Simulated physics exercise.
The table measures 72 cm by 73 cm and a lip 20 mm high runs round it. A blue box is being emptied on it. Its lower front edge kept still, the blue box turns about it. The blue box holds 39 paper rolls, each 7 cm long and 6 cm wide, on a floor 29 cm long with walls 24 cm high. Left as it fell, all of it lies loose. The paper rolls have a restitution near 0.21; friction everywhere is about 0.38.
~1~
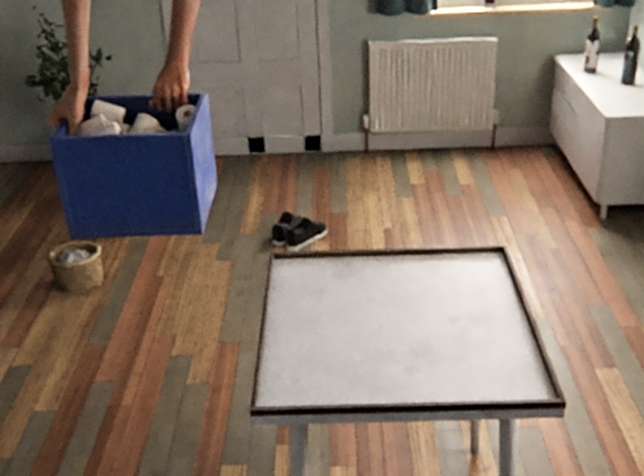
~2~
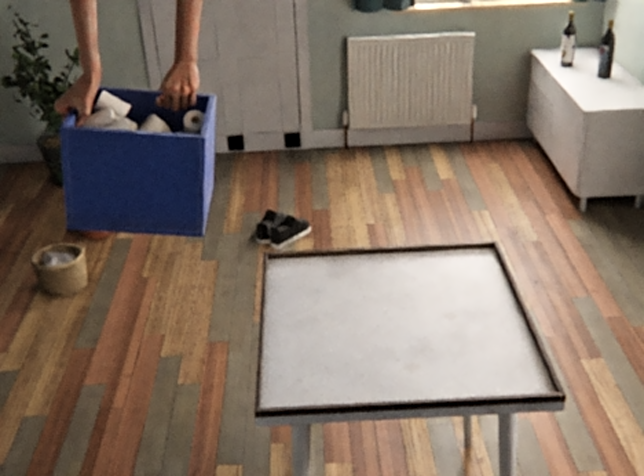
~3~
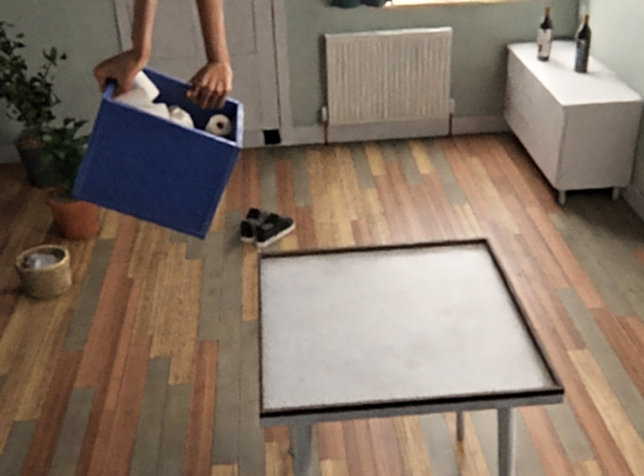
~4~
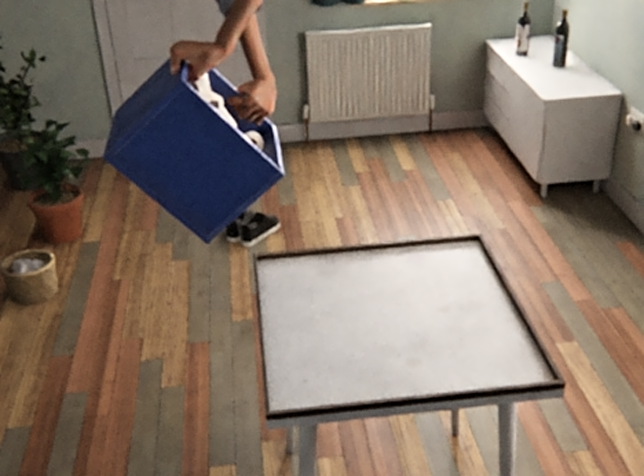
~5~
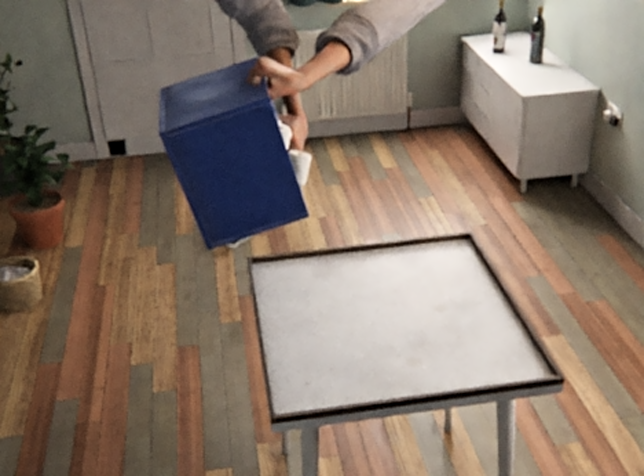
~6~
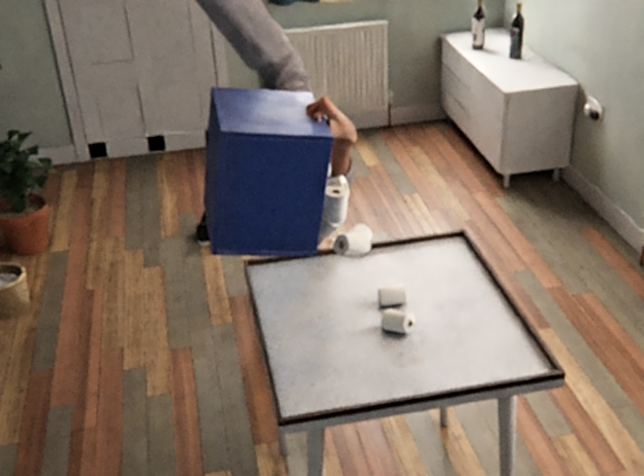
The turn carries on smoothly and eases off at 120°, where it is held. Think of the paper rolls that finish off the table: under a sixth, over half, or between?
I reckon short of a sixth of them finish off the table.
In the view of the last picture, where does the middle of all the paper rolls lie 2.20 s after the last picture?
Centre: Approx. (401, 313).
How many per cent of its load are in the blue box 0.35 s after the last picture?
Still in there: Some 45 per cent.
Then, 0.35 s after the last picture, tilt 118°; 17 still in the blue box, 17 on the table top and 5 in the air.
Then, 0.79 s after the last picture, tilt 120°; 1 still in the blue box, 36 on the table top and 2 in the air.
Then, 1.41 s after the last picture, tilt 120°; 39 on the table top.
Final count (2.20 s after the last picture), 39 on the table top. Asked share, 0 of 39, 0 per cent.
